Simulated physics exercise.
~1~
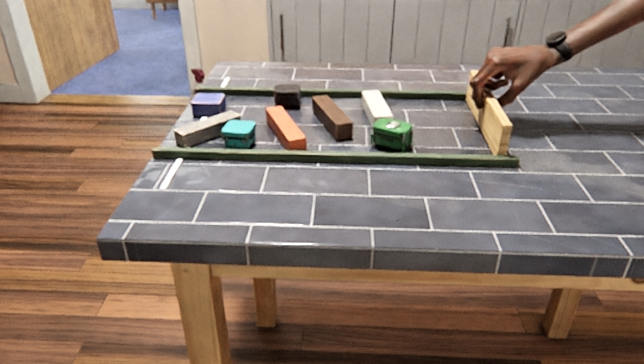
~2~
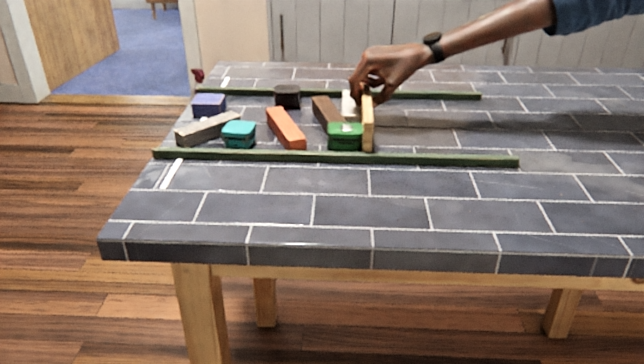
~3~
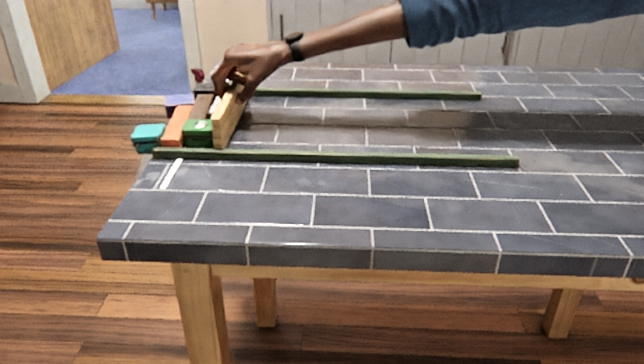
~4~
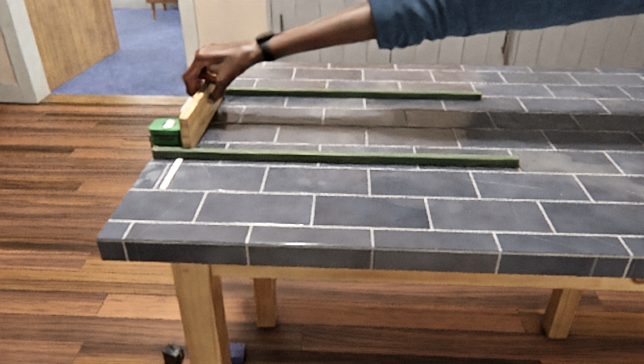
In this clip, a hand slides an upright wooden board leftward along a tiled tabletop between two green strips, sweeping a group of colourful blocks toward the left edge until most drop off, leaving a green block beside the board at the edge.
